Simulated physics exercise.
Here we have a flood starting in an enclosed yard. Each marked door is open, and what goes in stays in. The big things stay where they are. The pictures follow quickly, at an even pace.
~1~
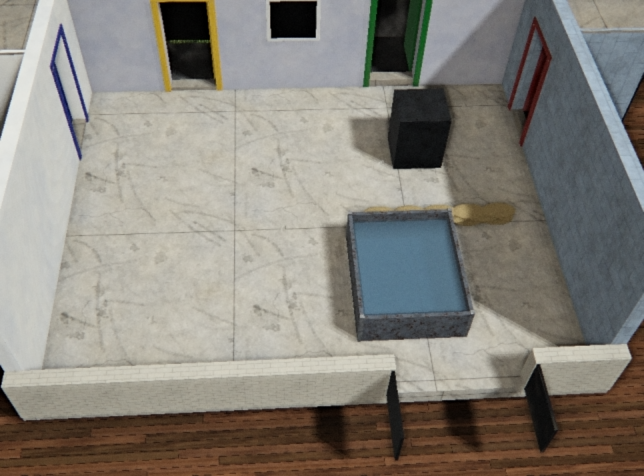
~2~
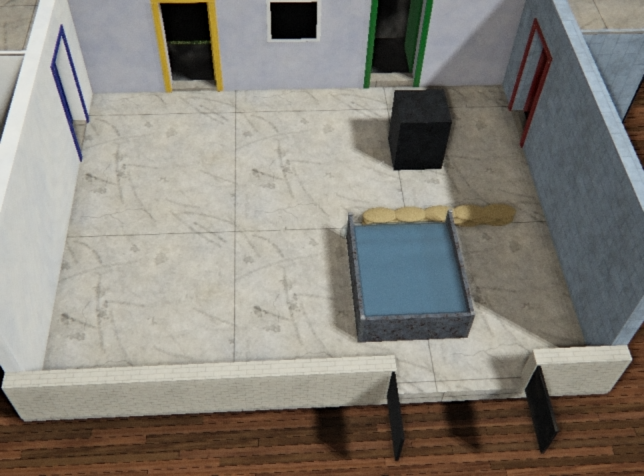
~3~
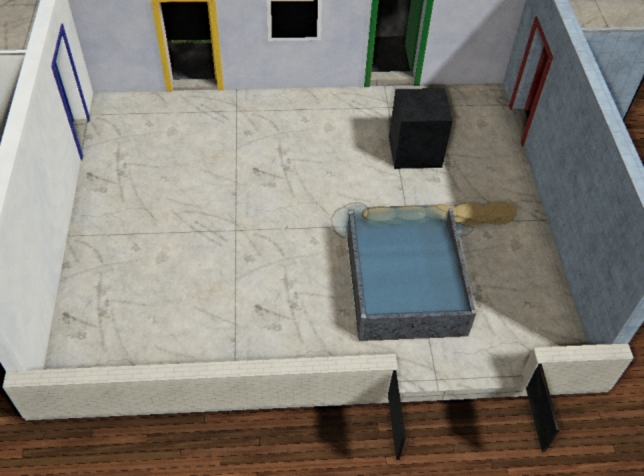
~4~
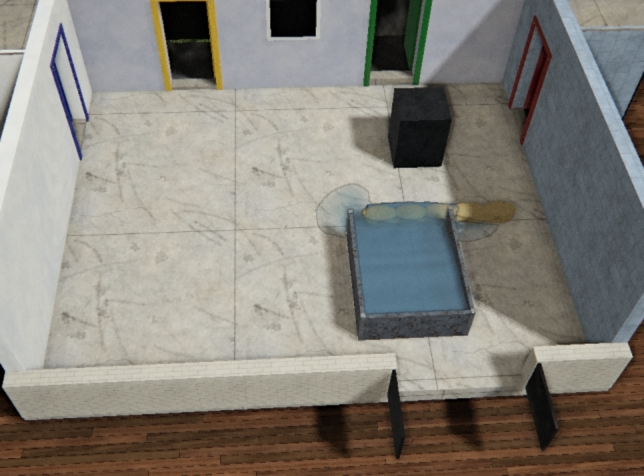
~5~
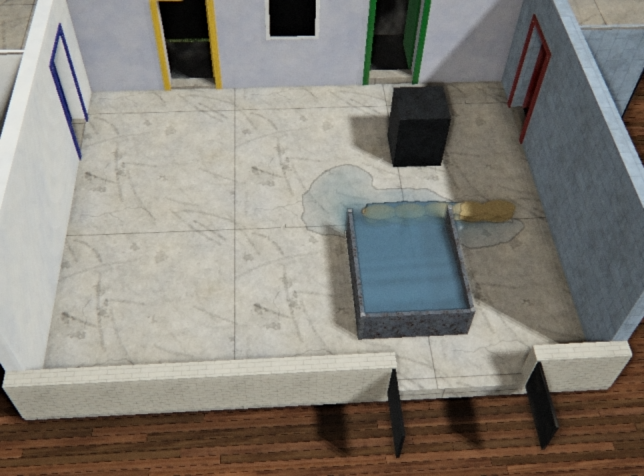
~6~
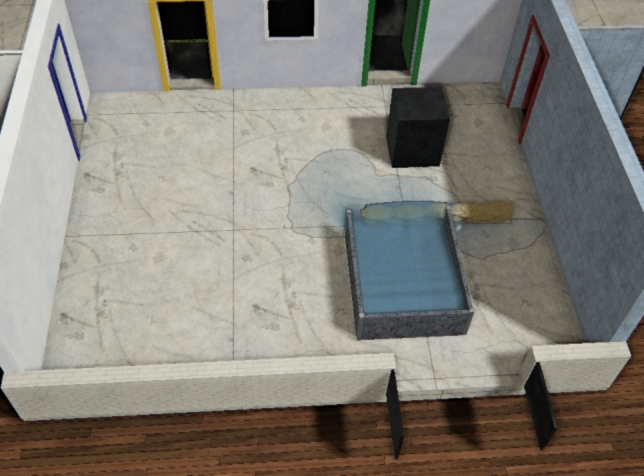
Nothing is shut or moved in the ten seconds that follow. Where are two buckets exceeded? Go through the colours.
One by one: The green door admits no more than that; the red door admits no more than that; the blue door admits no more than that; the yellow door admits no more than that.
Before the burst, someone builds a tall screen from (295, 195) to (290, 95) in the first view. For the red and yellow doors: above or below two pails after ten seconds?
My reading: Red takes more, yellow lets less in.
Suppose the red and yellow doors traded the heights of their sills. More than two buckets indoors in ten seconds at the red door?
My reading: The red door stays under.
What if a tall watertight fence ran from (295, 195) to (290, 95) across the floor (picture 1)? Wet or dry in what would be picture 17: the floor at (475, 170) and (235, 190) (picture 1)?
One after the other: Under water, covered.
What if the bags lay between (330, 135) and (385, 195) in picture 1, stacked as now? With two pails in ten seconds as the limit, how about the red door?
In short: The red one floods.
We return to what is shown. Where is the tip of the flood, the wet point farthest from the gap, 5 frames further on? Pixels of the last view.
Near (283, 115).
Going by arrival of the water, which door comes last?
I say the one in blue.
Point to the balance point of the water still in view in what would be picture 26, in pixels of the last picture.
Near (376, 223).
A moment on, water covers 20 % of the floor; the green door not reached, the red door not reached, the blue door not reached, the yellow door not reached.
Next, water covers 35 % of the floor; the green door not reached, the red door not reached, the blue door not reached, the yellow door not reached.
Then, water covers 45 % of the floor; the green door wet at the sill, nothing in, the red door wet at the sill, nothing in, the blue door not reached, the yellow door wet at the sill, nothing in.
Later, water covers 55 % of the floor; the green door wet at the sill, nothing in, the red door wet at the sill, nothing in, the blue door wet at the sill, nothing in, the yellow door wet at the sill, nothing in.
In the end, water covers 75 % of the floor; the green door wet at the sill, nothing in, the red door under two buckets in, the blue door wet at the sill, nothing in, the yellow door wet at the sill, nothing in.
